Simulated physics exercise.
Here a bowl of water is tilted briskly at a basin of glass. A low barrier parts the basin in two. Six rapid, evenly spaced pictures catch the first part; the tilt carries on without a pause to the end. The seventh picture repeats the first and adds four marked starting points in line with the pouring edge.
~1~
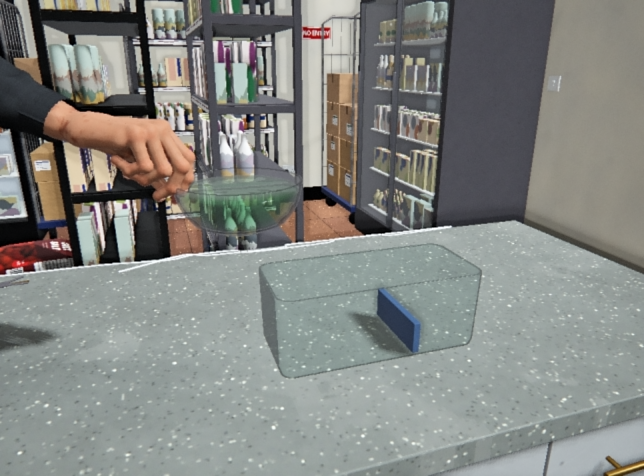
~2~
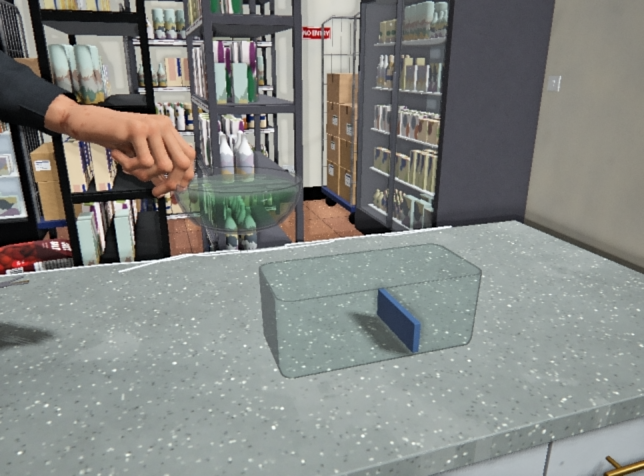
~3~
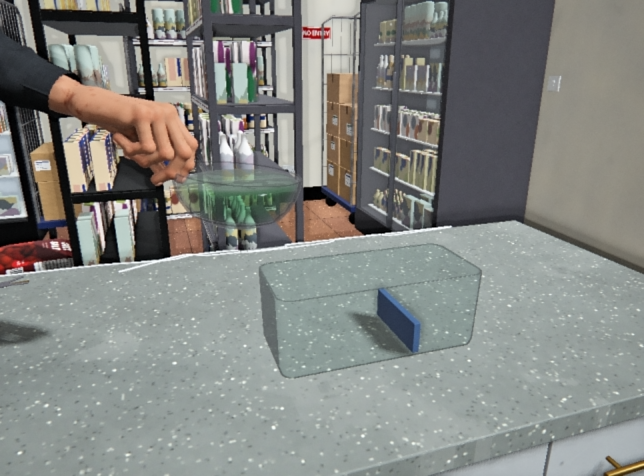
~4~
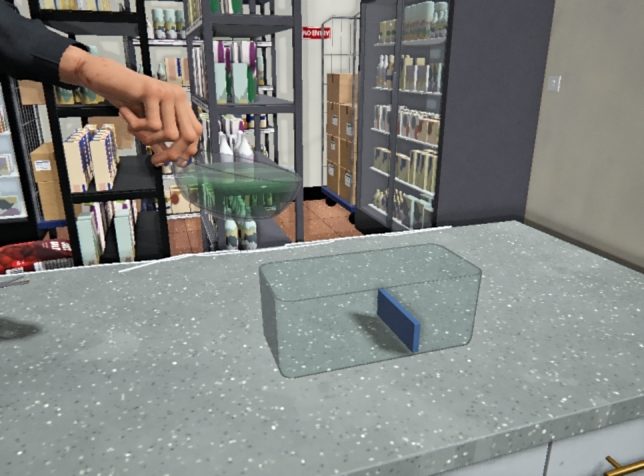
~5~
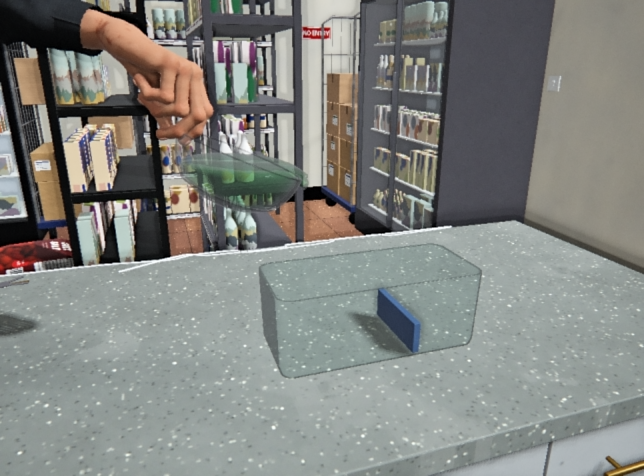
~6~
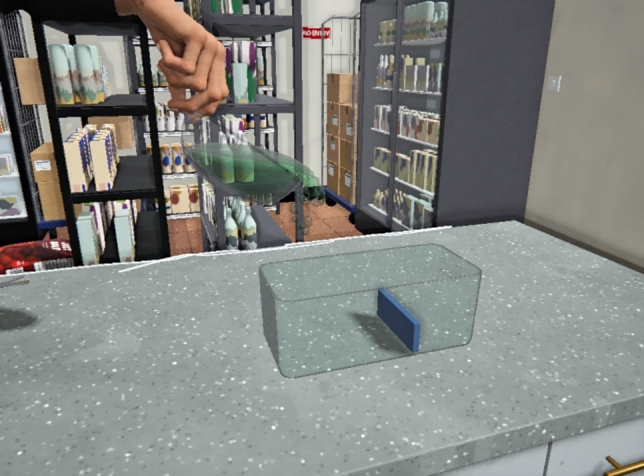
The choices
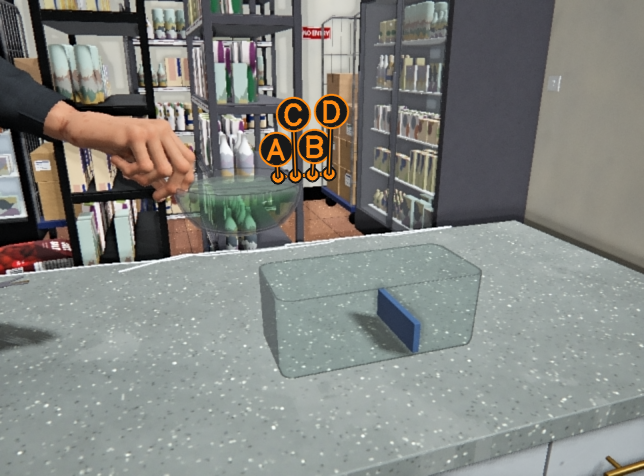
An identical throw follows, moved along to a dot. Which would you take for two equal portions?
Dot D.
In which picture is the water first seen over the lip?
In picture 4.
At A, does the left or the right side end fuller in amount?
More ends on the left.
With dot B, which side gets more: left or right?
The left one.
On the marked copy, A at (278, 177); B at (312, 174); C at (295, 175); D at (329, 173).
With A, about 89 % ends left of the wall and 8 % right of it; 3 % is lost outside.
With B, about 67 % ends left of the wall and 30 % right of it; 3 % is lost outside.
With C, about 87 % ends left of the wall and 7 % right of it; 7 % is lost outside.
With D, about 45 % ends left of the wall and 53 % right of it; 3 % is lost outside.
